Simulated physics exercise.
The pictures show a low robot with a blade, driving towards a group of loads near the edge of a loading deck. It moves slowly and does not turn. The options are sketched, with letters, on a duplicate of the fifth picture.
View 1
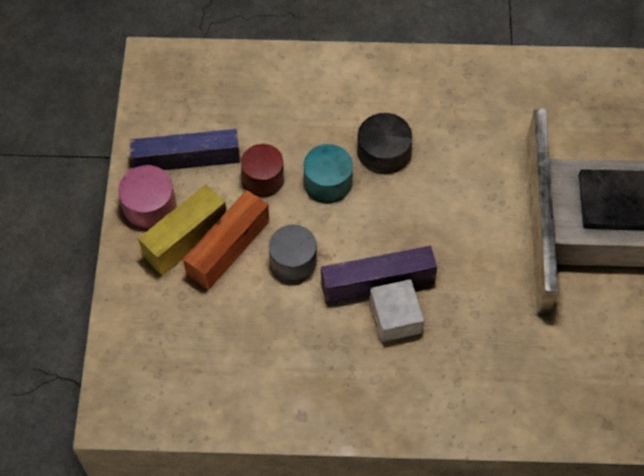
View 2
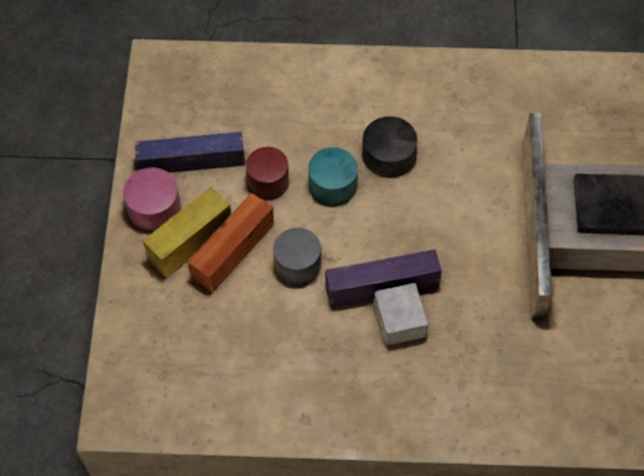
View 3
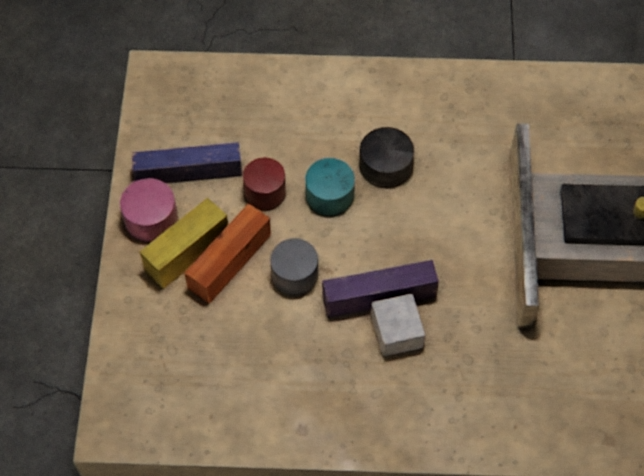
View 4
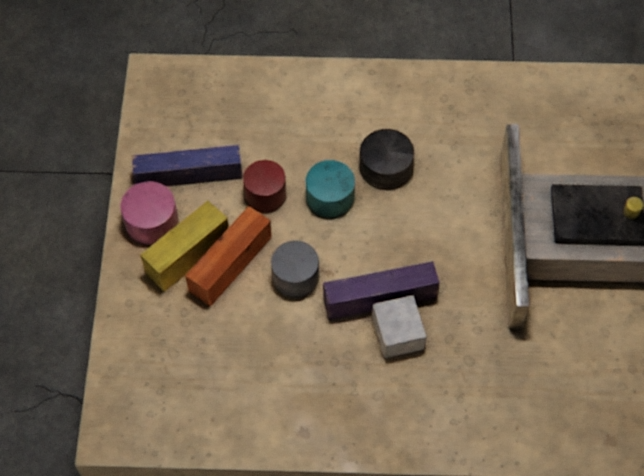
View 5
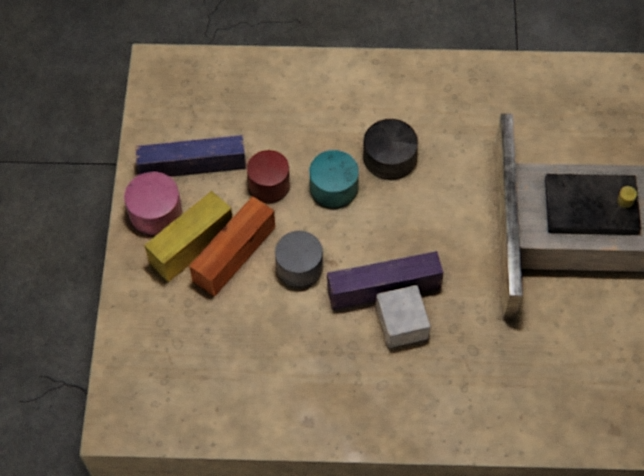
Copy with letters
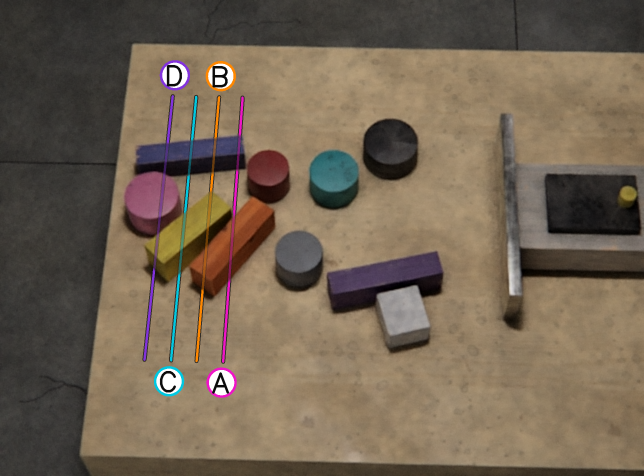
On a worn tabletop with colored bars, round pieces and a pale cube at the left, a machine with an upright blade crept slowly leftward from the right side, while the pieces stayed put.
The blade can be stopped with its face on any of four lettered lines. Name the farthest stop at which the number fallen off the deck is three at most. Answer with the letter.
It can go as far as C.
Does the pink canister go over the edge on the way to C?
By then, yes.
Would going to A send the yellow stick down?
No.
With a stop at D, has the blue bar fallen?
By then, yes.
On the marked copy, A at (233, 222); B at (208, 221); C at (184, 221); D at (159, 220).
With C. Early on, robot (468, 200); white crate (370, 324); black canister (359, 148).
Further on, robot (350, 197); pink canister (148, 203); blue bar (170, 154).
At the end, robot (258, 196); yellow stick over the edge; pink canister over the edge; three fallen.
As for the rest, A is within the limit but short; B is within the limit but short; D drops four.
